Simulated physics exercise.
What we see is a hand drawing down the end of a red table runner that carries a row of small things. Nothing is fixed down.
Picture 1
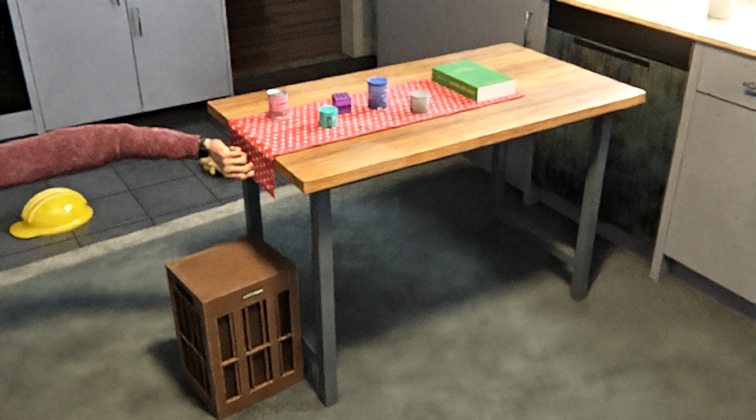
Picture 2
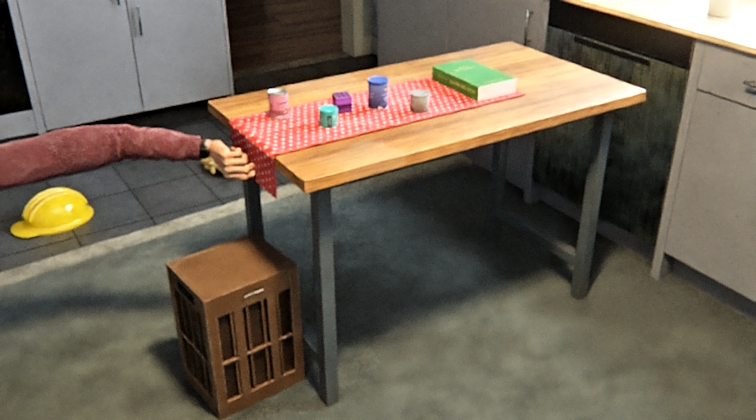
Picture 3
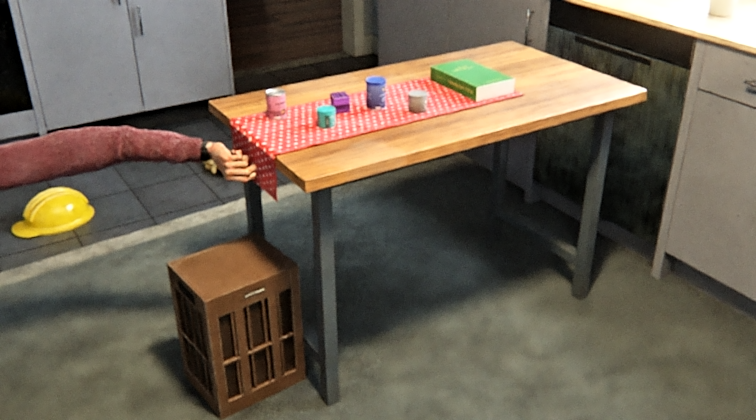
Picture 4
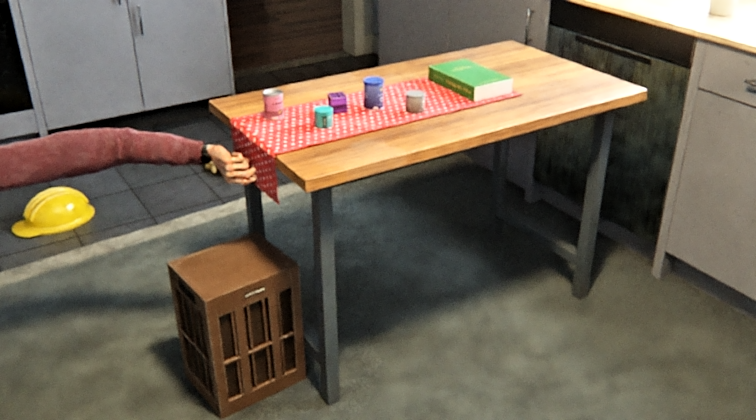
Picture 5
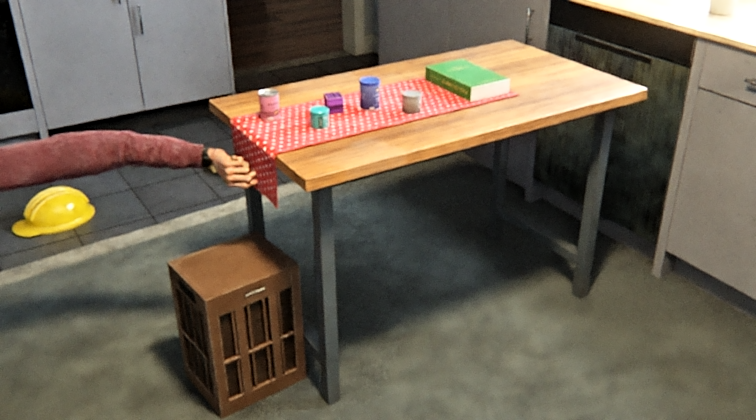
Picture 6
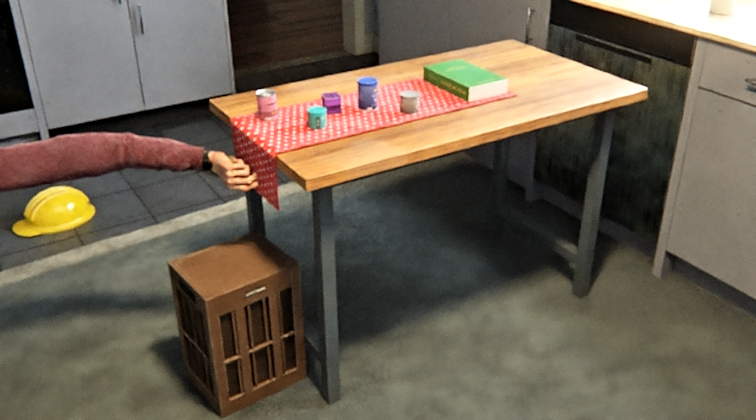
A hand slowly draws a red table runner slightly left, carrying small containers with it.
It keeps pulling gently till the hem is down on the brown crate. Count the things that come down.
The count of fallen things is two.
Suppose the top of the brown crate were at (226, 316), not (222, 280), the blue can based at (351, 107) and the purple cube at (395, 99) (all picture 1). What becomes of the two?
The blue can tumbles off, the purple cube stays on.
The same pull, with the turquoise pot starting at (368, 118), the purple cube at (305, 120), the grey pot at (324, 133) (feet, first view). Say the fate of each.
The turquoise pot holds on, the purple cube falls, the grey pot drops off.
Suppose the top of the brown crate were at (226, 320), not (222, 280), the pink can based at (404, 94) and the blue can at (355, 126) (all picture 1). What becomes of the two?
The pink can holds on, the blue can falls.
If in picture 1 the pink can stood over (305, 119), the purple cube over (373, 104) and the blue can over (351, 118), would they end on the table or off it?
The pink can falls, the purple cube survives, the blue can keeps its place on top.
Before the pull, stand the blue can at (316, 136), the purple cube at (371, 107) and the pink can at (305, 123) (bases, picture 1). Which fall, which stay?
The blue can comes down, the purple cube stays on, the pink can is carried off.
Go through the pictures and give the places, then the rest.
Hem (276, 200); pink can (277, 92); turquoise pot (328, 109); purple cube (342, 95); blue can (378, 80); grey pot (420, 94); top of the crate (222, 280), in the first frame.
Hem (277, 199); pink can (278, 92), in the second frame.
Hem (278, 202); turquoise pot (326, 109), in the third frame.
Hem (279, 204); purple cube (337, 95); top of the crate (224, 279), in the fourth frame.
Hem (278, 209); blue can (370, 80), in the fifth frame.
Hem (280, 211); pink can (266, 93); turquoise pot (317, 109); purple cube (331, 95); blue can (368, 80); grey pot (410, 93), in the sixth frame.
Soon after, hem near (257, 206); all still up.
Then, hem near (259, 234); pink can gone.
Further on, hem on the crate; pink can and turquoise pot gone.
At rest, hem on the crate; pink can and turquoise pot gone. It carries off two.
